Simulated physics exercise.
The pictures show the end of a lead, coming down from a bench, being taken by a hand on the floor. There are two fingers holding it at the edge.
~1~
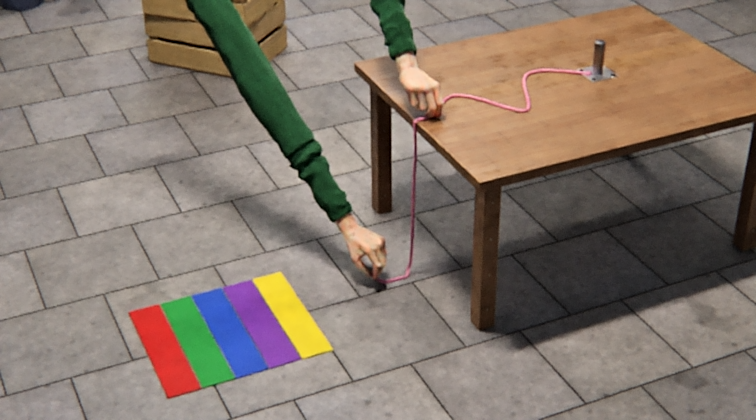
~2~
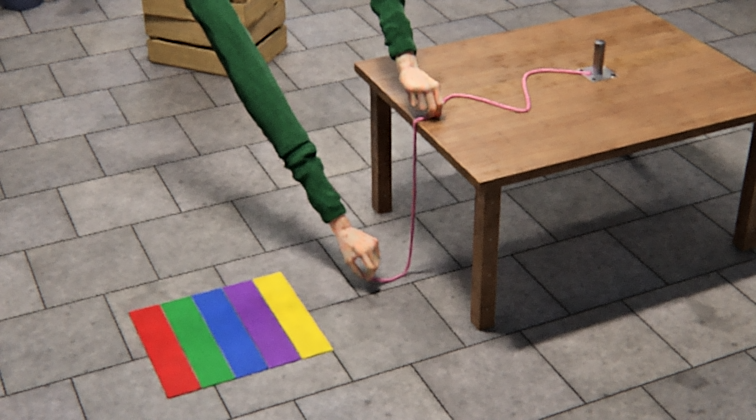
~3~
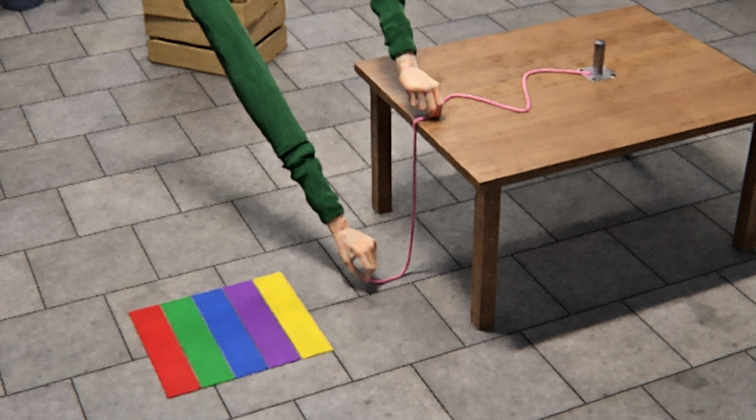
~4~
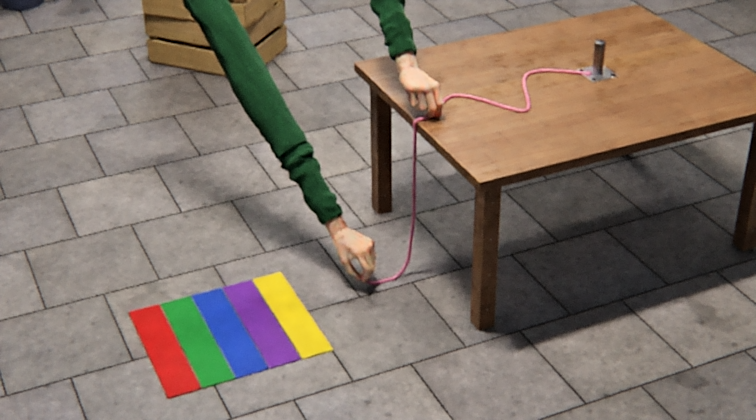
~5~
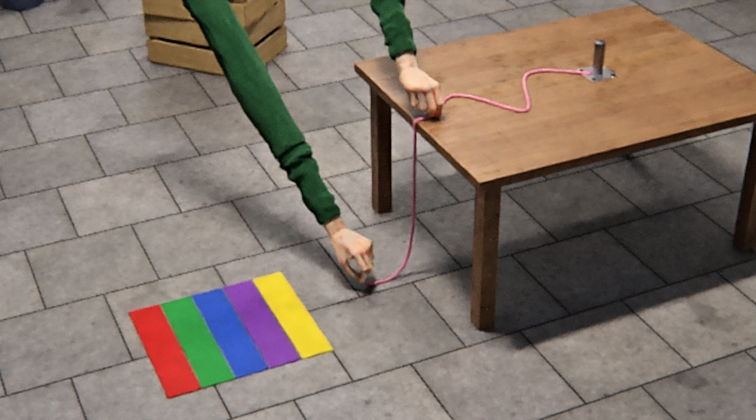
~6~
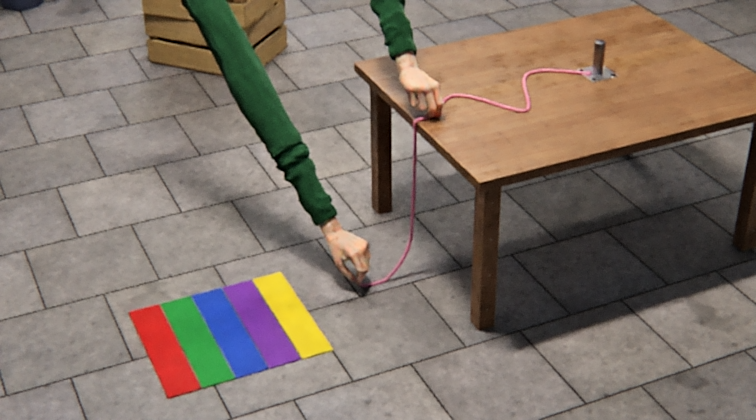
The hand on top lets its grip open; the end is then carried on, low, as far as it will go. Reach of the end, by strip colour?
Red.
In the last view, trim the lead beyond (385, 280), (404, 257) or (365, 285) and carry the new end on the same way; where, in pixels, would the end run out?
Try by try: (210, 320), (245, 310) and (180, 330).
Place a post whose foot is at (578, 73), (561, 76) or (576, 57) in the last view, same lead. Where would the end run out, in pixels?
The places are (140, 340), (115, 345) and (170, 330).
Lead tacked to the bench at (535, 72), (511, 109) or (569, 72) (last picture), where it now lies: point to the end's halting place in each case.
Going try by try, I'd put it close to (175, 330), then (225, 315), and finally (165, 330).
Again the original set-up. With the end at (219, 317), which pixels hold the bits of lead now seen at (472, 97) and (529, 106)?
(414, 126) and (474, 105), approximately.
A little later, end near (219, 317); over blue.
Next, end near (181, 328); over green.
When it is tight, end near (158, 334); over red. It halts on the red strip.
